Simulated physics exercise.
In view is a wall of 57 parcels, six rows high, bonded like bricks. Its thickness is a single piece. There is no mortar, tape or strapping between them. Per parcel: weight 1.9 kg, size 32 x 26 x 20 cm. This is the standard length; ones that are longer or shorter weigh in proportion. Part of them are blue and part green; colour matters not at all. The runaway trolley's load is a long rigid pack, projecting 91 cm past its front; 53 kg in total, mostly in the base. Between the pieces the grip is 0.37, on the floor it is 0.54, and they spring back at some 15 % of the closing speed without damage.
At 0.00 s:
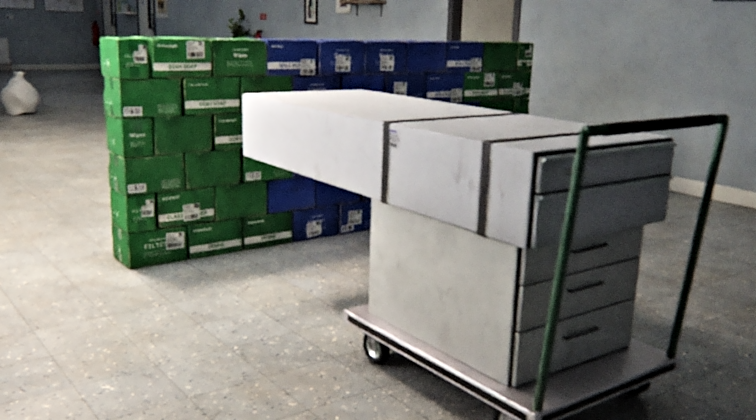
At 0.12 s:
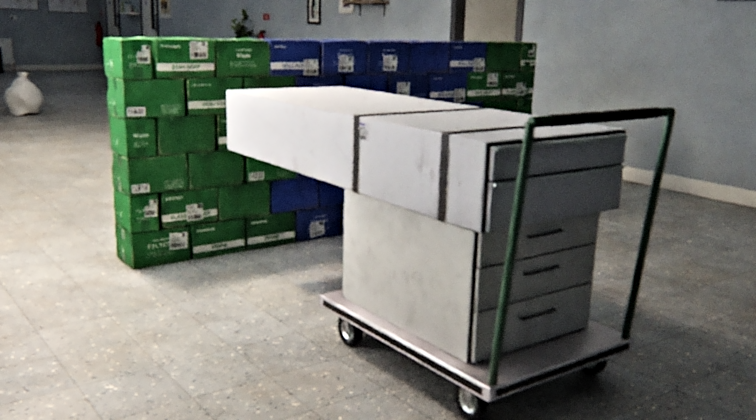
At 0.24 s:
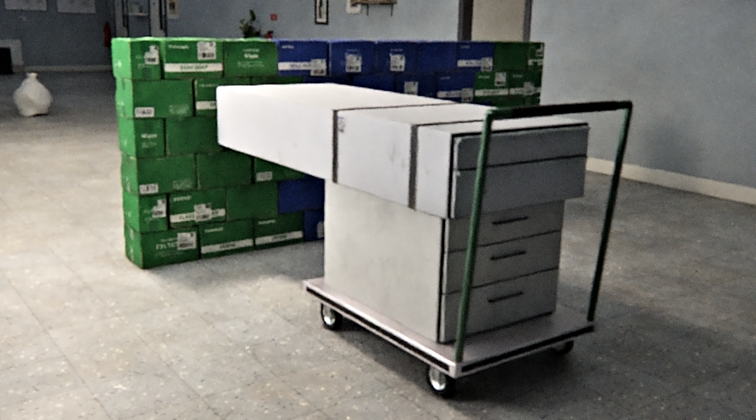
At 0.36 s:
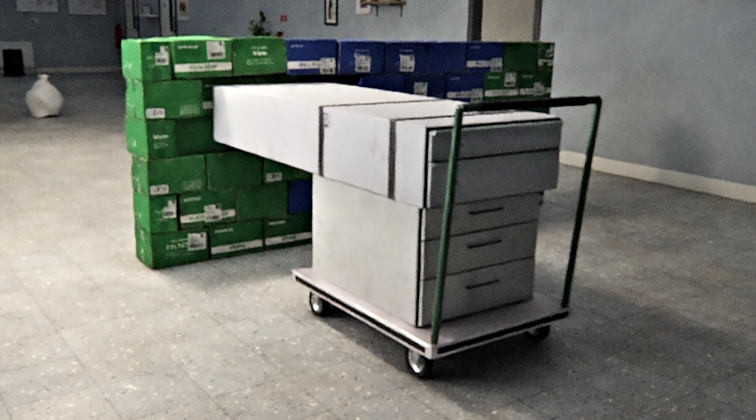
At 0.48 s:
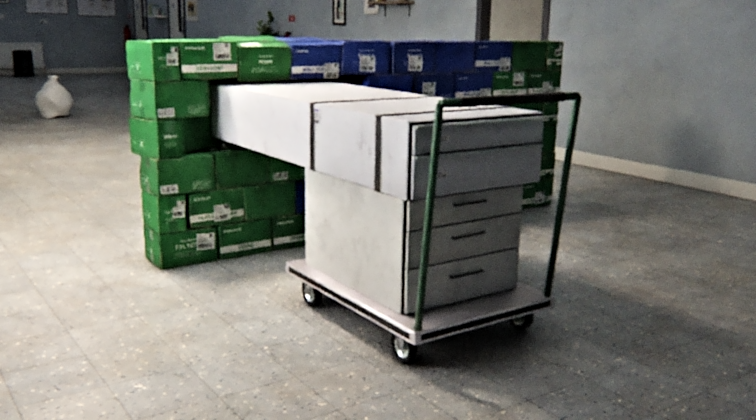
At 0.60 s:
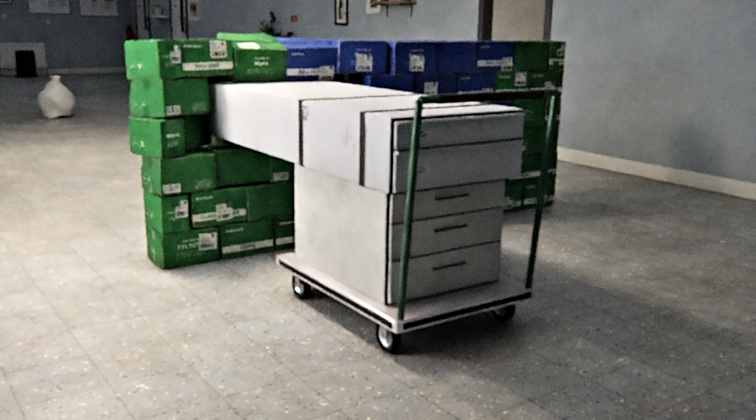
A trolley carrying a long pale pack above a set of drawers rolls away from the viewer towards a wall of green and blue boxes. The pack's front end meets the wall and pushes into it, shoving several boxes slightly out of line and leaving the stack uneven.
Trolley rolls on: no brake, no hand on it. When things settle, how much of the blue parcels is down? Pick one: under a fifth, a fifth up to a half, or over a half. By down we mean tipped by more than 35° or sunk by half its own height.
Under a fifth.
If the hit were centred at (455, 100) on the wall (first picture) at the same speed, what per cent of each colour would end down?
That would leave green at 20 % and blue at 20 %.
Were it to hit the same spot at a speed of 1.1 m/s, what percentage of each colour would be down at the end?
You'd end up with green at 30 per cent down and blue at 10 per cent.
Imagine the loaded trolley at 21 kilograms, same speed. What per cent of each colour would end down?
You'd get green 30 and blue 10 percent.
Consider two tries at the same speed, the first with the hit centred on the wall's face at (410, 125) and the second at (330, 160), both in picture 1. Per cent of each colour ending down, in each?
Green 10 then 20, blue 60 then 70 per cent.
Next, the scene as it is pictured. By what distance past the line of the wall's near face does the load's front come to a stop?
About 100 cm beyond it.
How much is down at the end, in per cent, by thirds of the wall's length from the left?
Left 40, middle 10, right 0 per cent.
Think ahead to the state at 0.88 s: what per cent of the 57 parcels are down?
It's 10 percent at that point.
By 0.88 s, load 58 cm past the wall's line, still rolling; 2 of the 27 blue parcels down (5 of 57 in all colours); top blue parcel tilted 7°; top green parcel tilted 25°.
By 1.36 s, load 96 cm past the wall's line, still rolling; 3 of the 27 blue parcels down (11 of 57 in all colours); top blue parcel tilted 54°; top green parcel tilted 71°, 84 cm lower.
When it is over (2.8 s), load 1.02 m past the wall's line, stopped; 3 of the 27 blue parcels down (11 of 57 in all colours); top blue parcel 97 cm lower; top green parcel on its side. That is 11 per cent. In pixels of the last frame, middles, top blue parcel near (355, 185), top green parcel near (55, 205).
